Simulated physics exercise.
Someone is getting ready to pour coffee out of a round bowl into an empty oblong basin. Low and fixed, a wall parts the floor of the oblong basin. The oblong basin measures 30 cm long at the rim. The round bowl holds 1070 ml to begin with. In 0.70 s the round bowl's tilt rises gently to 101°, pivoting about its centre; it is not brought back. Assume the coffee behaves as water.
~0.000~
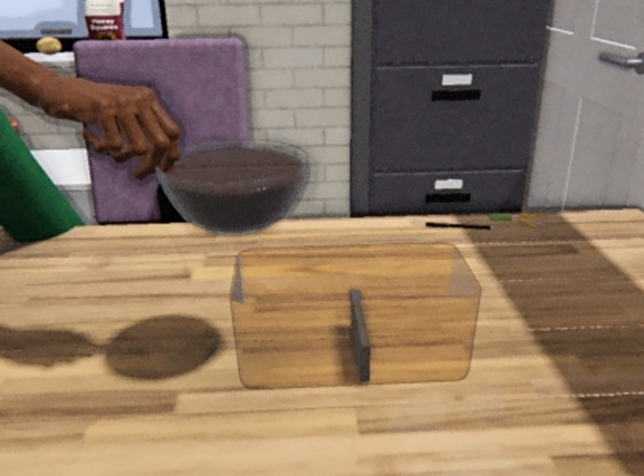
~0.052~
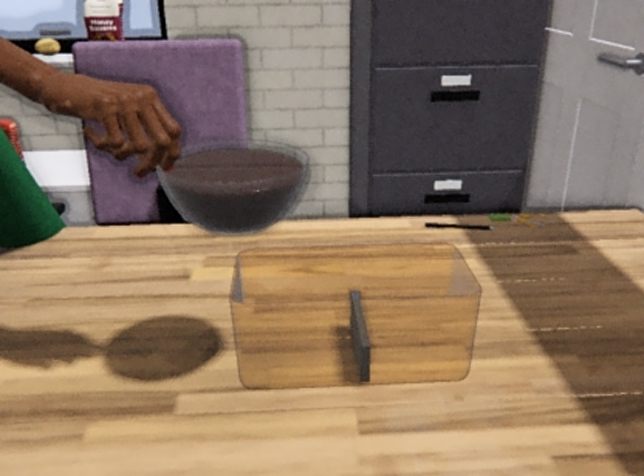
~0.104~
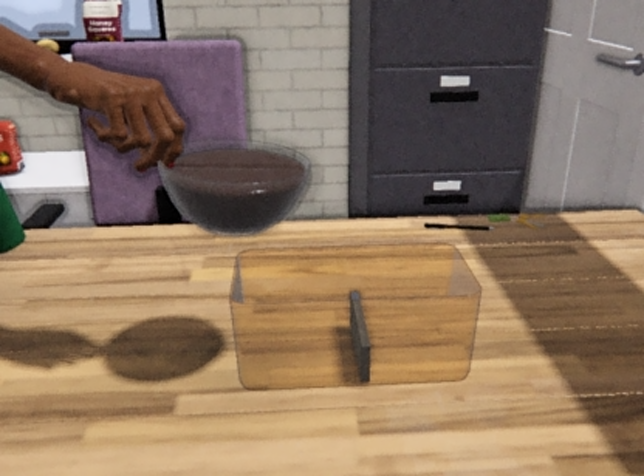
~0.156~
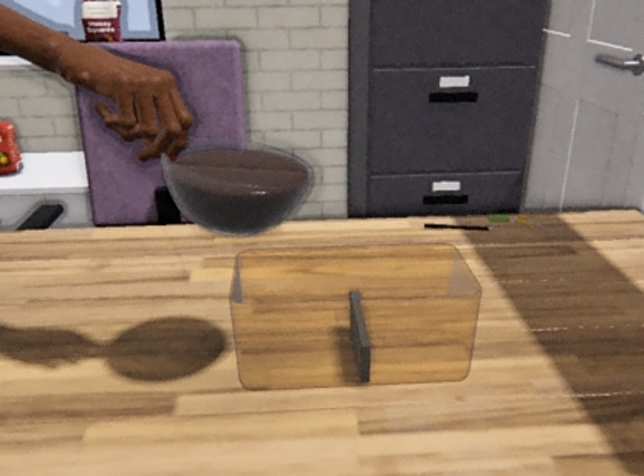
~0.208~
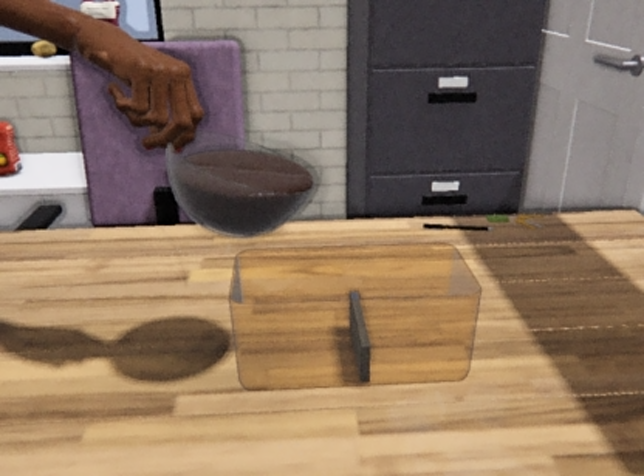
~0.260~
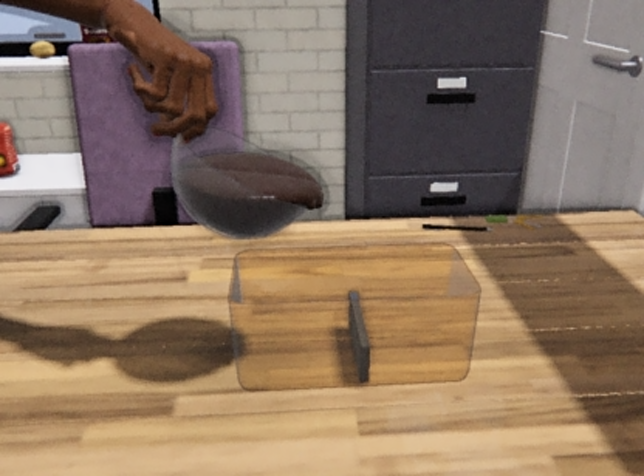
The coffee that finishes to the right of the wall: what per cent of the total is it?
It is about 33 per cent of the total.
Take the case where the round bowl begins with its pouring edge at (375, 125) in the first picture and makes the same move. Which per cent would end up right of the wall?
It would then come to around 75 percent.
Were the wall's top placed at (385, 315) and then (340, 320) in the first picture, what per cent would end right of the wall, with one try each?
I'd put it at about 15 per cent for the first and about 55 per cent for the second.
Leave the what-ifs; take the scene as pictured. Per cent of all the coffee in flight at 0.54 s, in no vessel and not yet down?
Roughly 28 %.
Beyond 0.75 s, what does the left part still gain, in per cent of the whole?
I'd say near 2 percent.
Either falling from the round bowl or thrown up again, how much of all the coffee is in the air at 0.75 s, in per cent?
Close to 6 %.
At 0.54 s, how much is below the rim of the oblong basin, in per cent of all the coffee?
56 %, roughly.
Then, 0.54 s in, the tilt is 89° and 16 per cent is still to pour, 26 is left of the wall and 29 right of it.
Then, 0.75 s in, the tilt is 101° and 0 per cent is still to pour, 59 is left of the wall and 32 right of it.
Then, 0.96 s in, the tilt is 101° and 0 per cent is still to pour, 61 is left of the wall and 33 right of it.
Then, 1.20 s in, the tilt is 101° and 0 per cent is still to pour, 61 is left of the wall and 33 right of it.
Finally, 61 per cent lies left of the wall, 33 right of it and 6 outside.
